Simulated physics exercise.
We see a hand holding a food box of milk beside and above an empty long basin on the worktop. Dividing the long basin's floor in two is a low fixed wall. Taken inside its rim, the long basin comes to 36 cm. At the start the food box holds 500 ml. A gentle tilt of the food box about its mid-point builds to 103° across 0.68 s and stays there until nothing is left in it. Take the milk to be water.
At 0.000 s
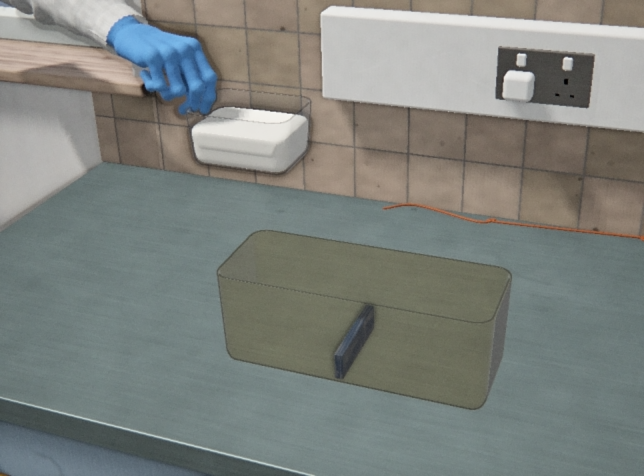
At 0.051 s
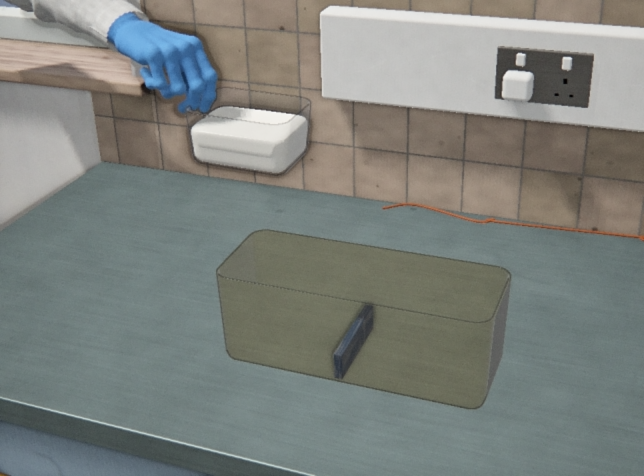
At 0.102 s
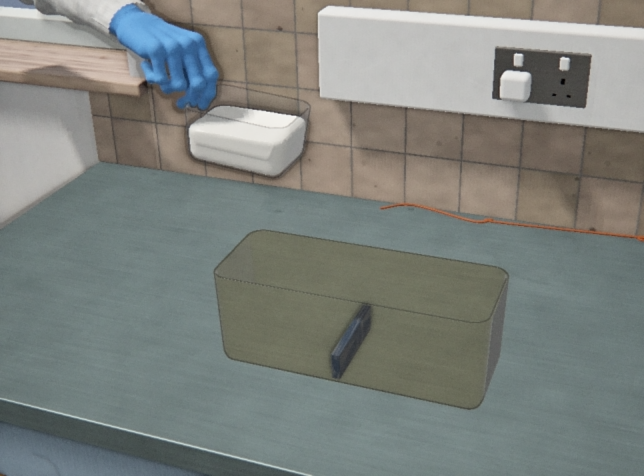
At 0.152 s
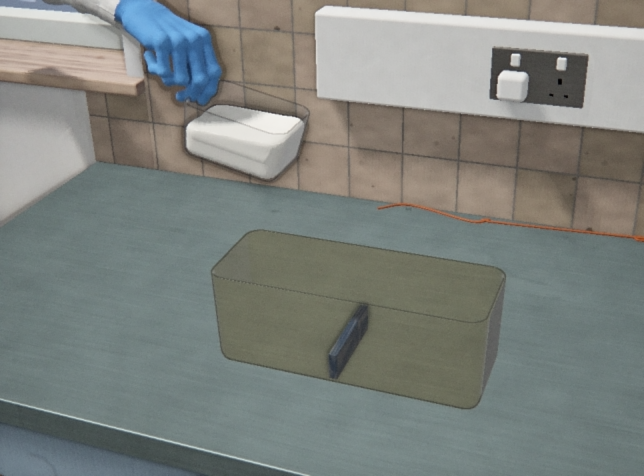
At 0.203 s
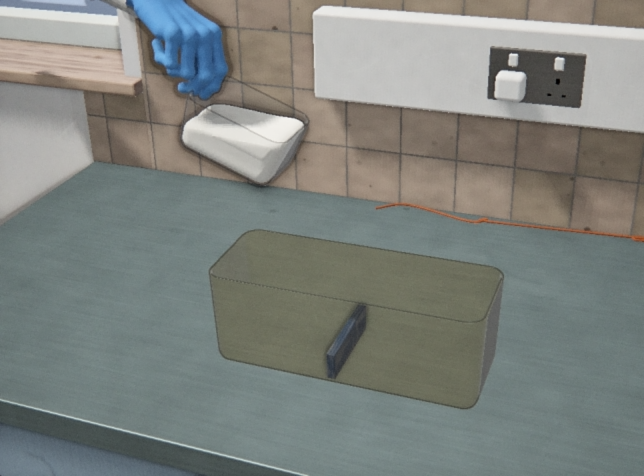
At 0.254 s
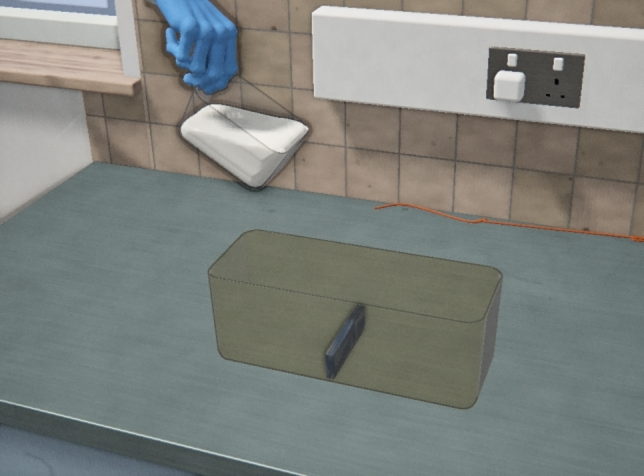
A blue-gloved hand holds a clear food box of white milk at the upper left, above a grey-green worktop seen from slightly above. An empty, see-through olive basin with a dark upright piece stands mid-worktop, before brown tiles, a white socket panel and an orange wire. The hand tilts the box steadily down to the right, while the view drifts very slightly.
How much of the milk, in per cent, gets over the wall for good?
51 %.
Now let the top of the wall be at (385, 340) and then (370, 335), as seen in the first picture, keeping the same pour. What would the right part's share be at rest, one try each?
10 per cent first, 20 per cent second.
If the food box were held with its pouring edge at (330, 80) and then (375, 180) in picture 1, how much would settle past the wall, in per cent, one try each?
Result: 80 per cent, then 90 per cent.
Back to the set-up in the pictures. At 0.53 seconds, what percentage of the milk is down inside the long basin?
About 22%.
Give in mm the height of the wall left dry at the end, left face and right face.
About 26 mm left, about 28 mm right.
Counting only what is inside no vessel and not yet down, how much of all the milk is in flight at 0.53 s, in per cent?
I'd say close to 54 per cent.
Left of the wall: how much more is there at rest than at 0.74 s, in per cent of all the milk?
It comes to near 12 per cent.
After 0.53 s the tilt is 91° and 23 per cent is still to pour, 7 is left of the wall and 15 right of it.
After 0.74 s the tilt is 103° and 5 per cent is still to pour, 37 is left of the wall and 51 right of it.
After 0.95 s the tilt is 103° and 0 per cent is still to pour, 46 is left of the wall and 51 right of it.
After 1.18 s the tilt is 103° and 0 per cent is still to pour, 48 is left of the wall and 51 right of it.
In the end 48 per cent lies left of the wall, 51 right of it and 1 outside.
